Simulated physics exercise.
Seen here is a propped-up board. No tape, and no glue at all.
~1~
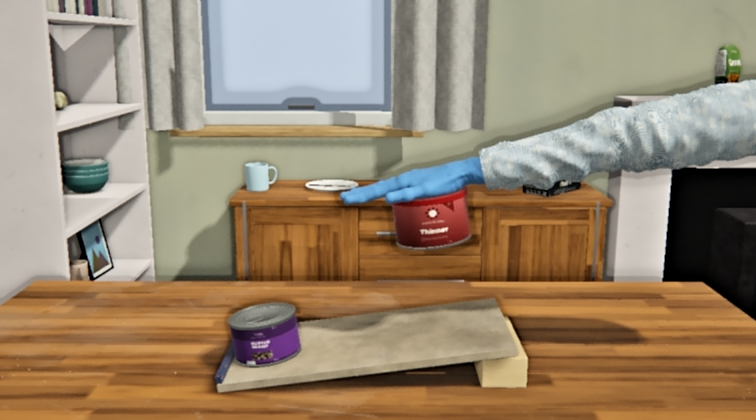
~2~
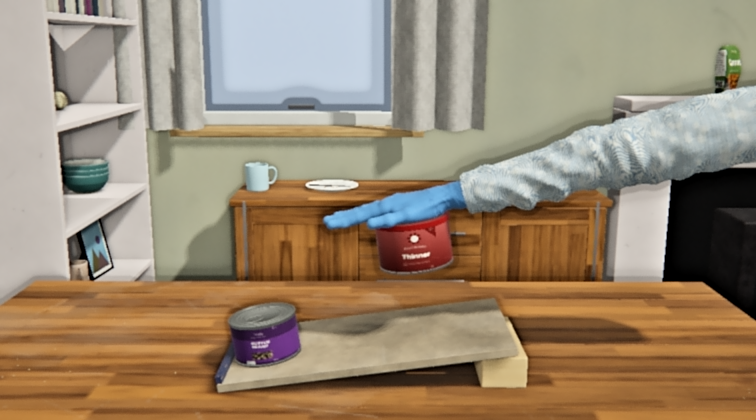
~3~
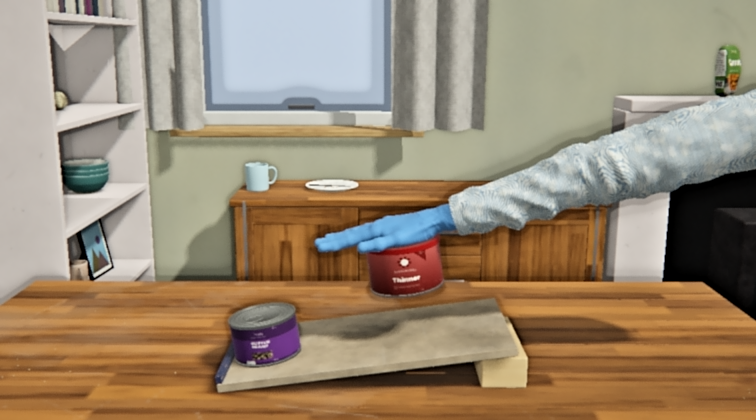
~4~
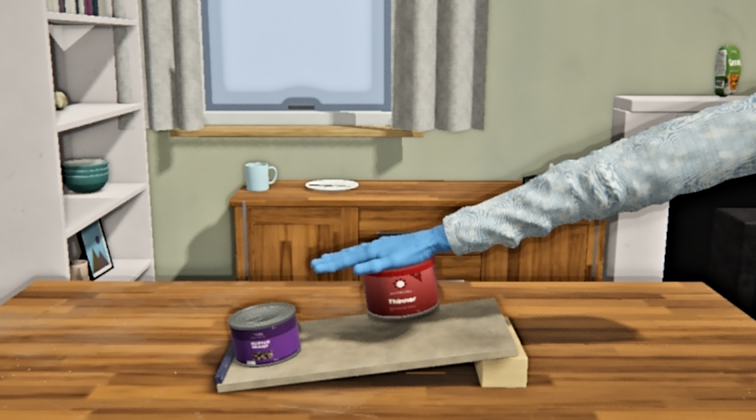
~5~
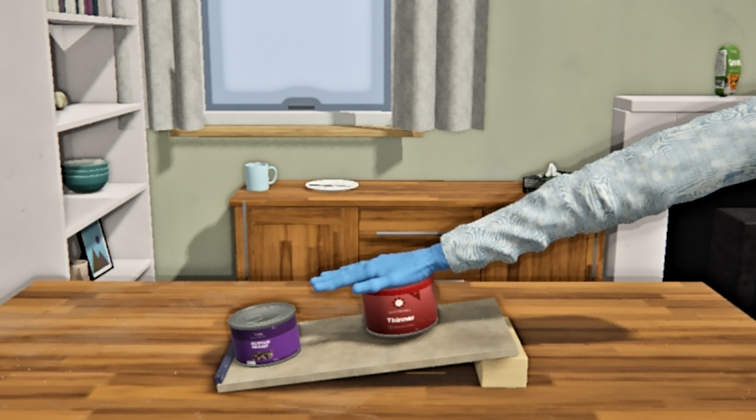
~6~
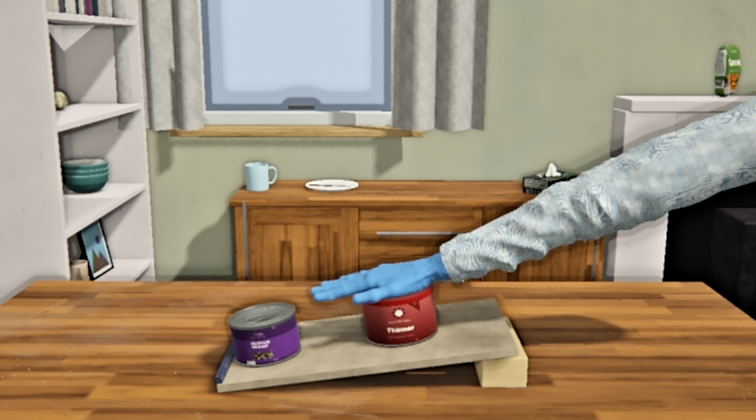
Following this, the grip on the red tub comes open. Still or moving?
It is motionless.
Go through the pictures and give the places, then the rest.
In the first picture, still above its spot; red tub (431, 216); purple tub (265, 334).
In the second picture, still above its spot; red tub (414, 240); purple tub (265, 334).
In the third picture, still above its spot; red tub (404, 262); purple tub (265, 334).
In the fourth picture, still above its spot; red tub (400, 283); purple tub (265, 334).
In the fifth picture, still above its spot; red tub (399, 301); purple tub (265, 334).
In the sixth picture, set down, still held; red tub (399, 310); purple tub (265, 334).
Then, 0.20 s on from there, no change.
Then, 0.50 s on from there, red tub resting near (399, 311).
In the end, both unmoved. At the end, from the last picture's camera, red tub near (399, 311). The red tub keeps its place.
